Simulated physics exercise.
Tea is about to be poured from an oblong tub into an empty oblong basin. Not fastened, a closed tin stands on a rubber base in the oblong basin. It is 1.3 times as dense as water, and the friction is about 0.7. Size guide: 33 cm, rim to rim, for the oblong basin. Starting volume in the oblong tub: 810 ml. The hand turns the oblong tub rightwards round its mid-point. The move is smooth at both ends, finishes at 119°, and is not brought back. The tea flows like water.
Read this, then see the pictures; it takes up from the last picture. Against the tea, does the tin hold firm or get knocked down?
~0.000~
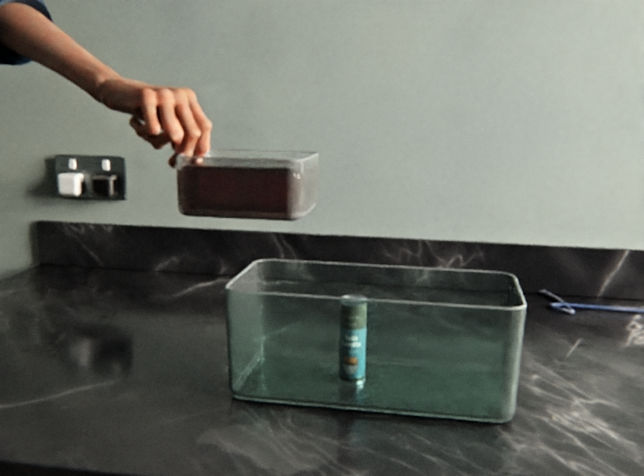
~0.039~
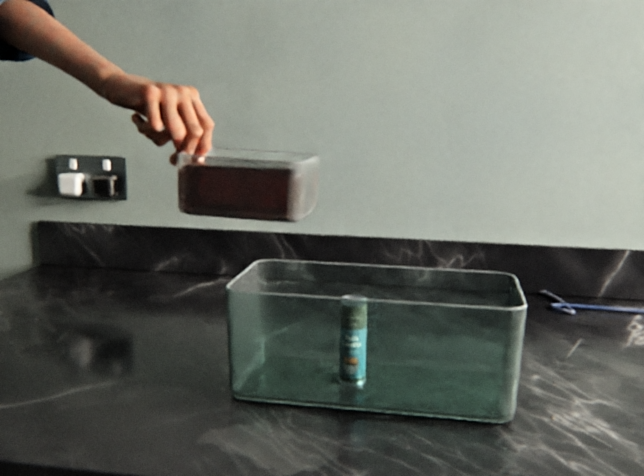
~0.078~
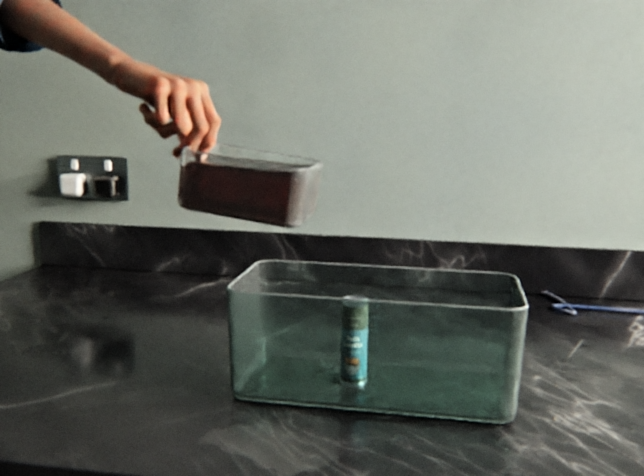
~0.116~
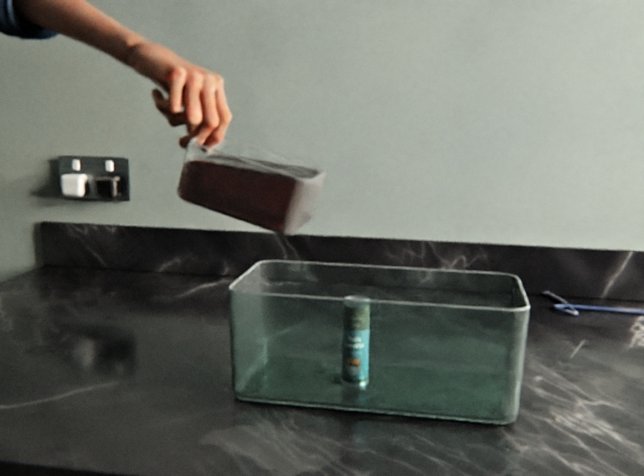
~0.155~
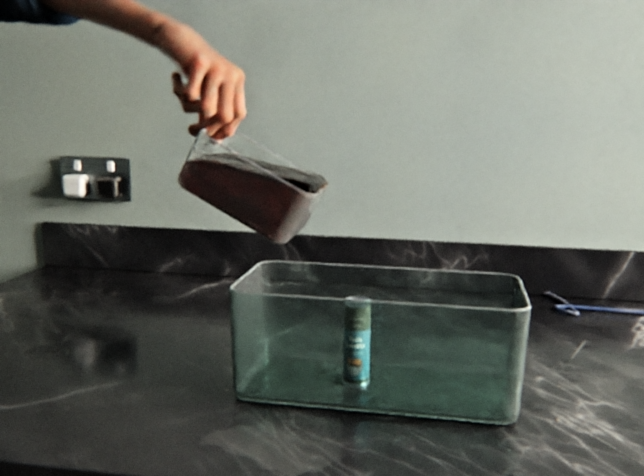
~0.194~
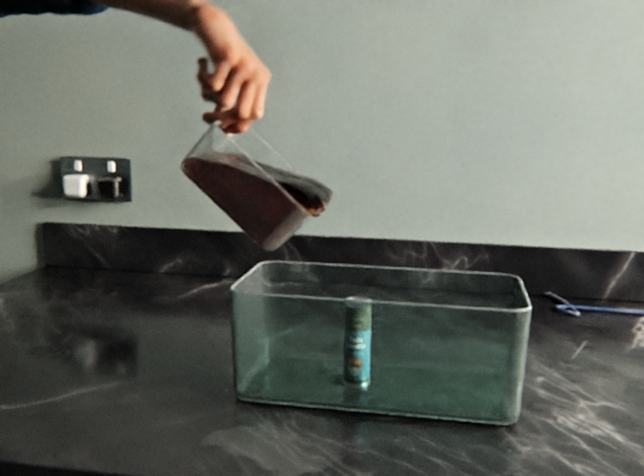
It fails to stay erect.
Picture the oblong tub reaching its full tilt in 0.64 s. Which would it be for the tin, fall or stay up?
The tin would stay balanced.
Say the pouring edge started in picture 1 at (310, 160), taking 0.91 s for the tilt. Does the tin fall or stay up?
Then the tin remains standing.
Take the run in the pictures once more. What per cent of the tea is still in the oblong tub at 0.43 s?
Some 10 % of it is still there.
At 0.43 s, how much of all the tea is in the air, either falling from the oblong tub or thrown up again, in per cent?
16 per cent.
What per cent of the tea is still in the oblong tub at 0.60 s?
Roughly 1 per cent.
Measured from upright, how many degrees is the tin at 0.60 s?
Roughly 15°.
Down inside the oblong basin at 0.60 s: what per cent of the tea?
I reckon close to 96 per cent.
After 0.43 s the tilt is 116° and 9 per cent is still to pour; the tin stands where it began.
After 0.60 s the tilt is 119° and 1 per cent is still to pour; the tin leans 16°.
After 0.78 s the tilt is 119° and 0 per cent is still to pour; the tin lies on its side.
After 0.98 s the tilt is 119° and 0 per cent is still to pour; the tin lies on its side.
In the end the tin lies on its side.
